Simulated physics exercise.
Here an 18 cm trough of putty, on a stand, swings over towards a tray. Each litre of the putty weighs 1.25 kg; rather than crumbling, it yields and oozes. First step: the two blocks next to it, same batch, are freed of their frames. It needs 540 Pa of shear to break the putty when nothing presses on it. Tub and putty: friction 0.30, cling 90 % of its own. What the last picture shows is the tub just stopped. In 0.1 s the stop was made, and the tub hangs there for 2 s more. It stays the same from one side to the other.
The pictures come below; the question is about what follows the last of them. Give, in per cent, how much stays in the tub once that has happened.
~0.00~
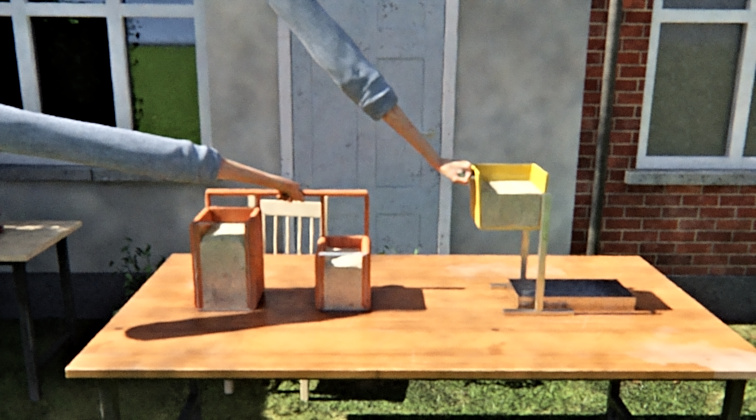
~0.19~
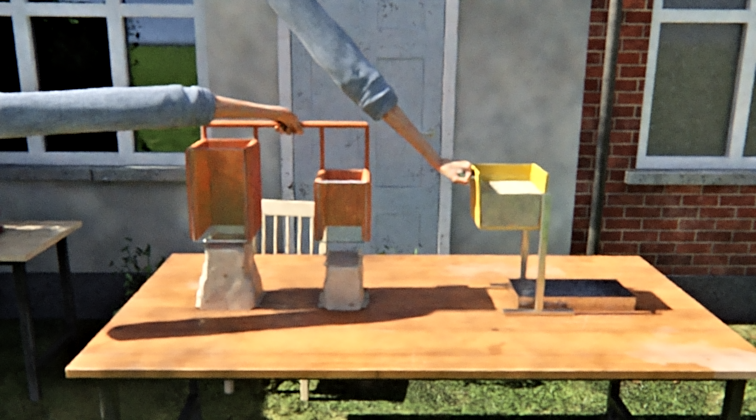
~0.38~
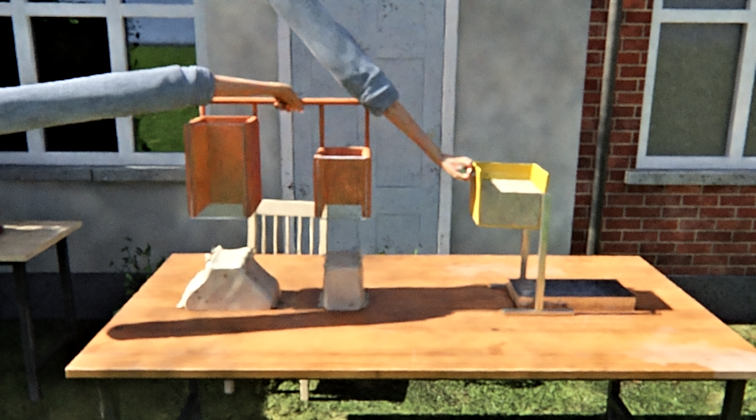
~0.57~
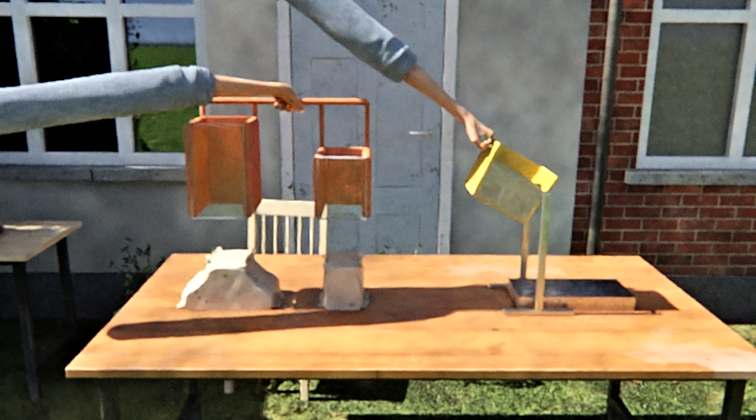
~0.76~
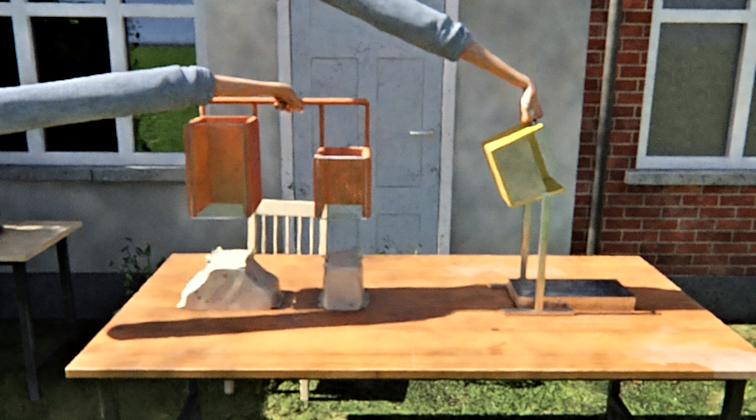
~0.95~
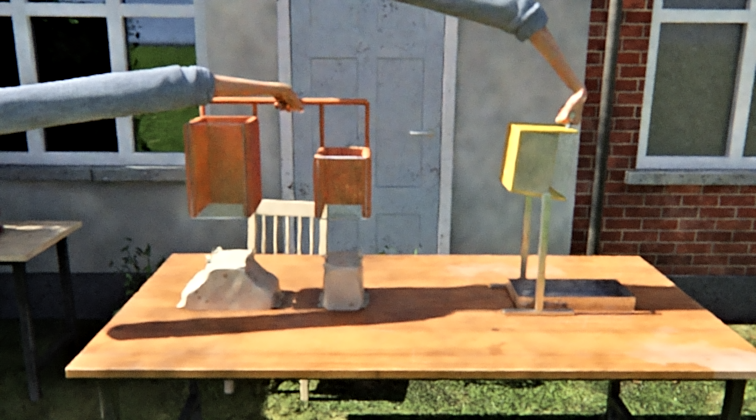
Roughly 56 out of 100.
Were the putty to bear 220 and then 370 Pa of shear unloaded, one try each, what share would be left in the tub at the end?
Respectively, close to 35 % and close to 45 %.
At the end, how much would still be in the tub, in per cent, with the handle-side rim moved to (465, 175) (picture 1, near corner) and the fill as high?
About 40 per cent.
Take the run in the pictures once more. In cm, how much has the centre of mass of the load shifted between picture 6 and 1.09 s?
The shift is near 2 cm.
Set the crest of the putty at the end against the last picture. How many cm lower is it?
About 11 cm.
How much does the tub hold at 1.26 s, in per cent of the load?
Some 90 per cent.
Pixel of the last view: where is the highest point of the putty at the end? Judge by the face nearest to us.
Roughly at pixel (532, 167).
After 1.09 s, the tub is at 95 degrees and holds 100 %.
After 1.26 s, the tub is at 95 degrees and holds 91 %.
After 1.43 s, the tub is at 95 degrees and holds 65 %.
After 1.60 s, the tub is at 95 degrees and holds 56 %.
After 2.95 s, the tub is at 95 degrees and holds 56 %.
